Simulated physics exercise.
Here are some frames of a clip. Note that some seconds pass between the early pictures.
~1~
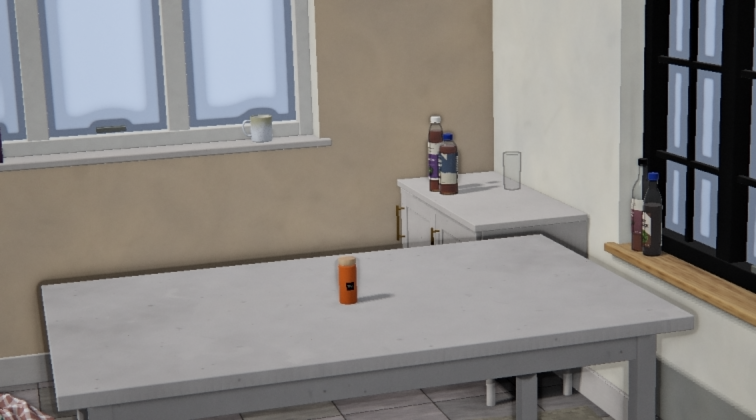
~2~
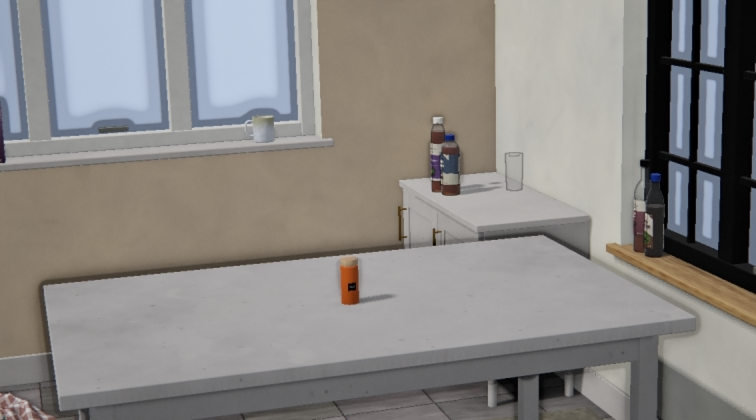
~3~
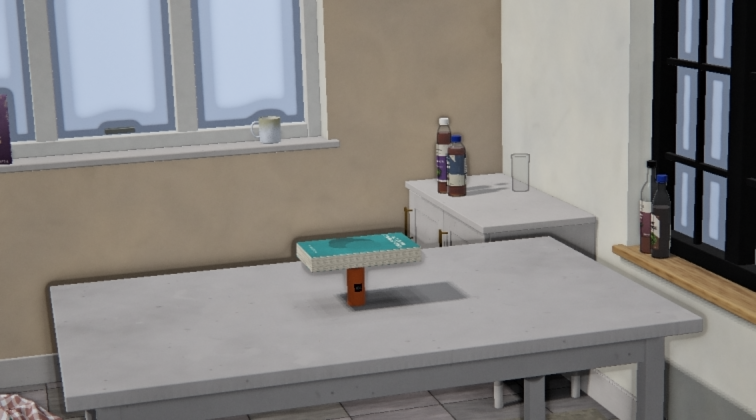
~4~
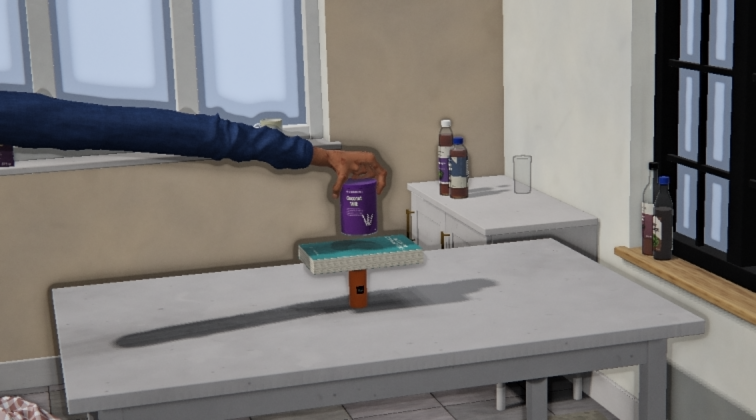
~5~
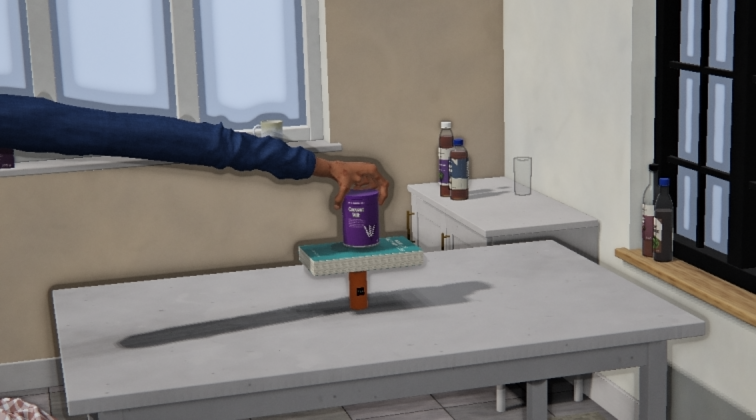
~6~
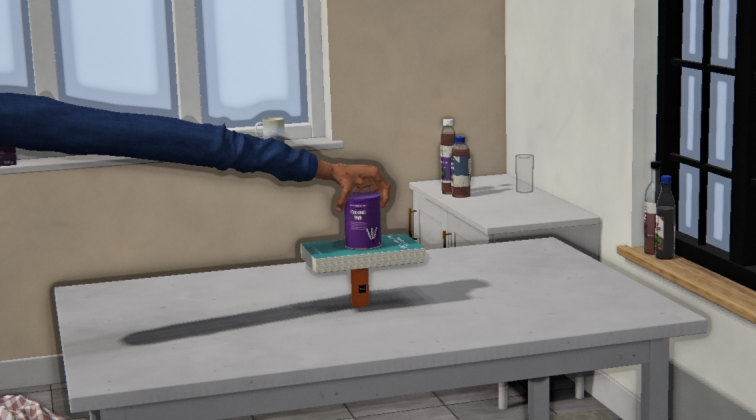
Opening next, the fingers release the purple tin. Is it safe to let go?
The stack is sturdy enough.
Then, 0.20 s past the last view, nothing moves.
Then, 0.50 s past the last view, purple tin resting near (363, 221).
Finally, all 3 still in place. Final places as the last picture's camera would see them, purple tin near (363, 221). The stack holds.
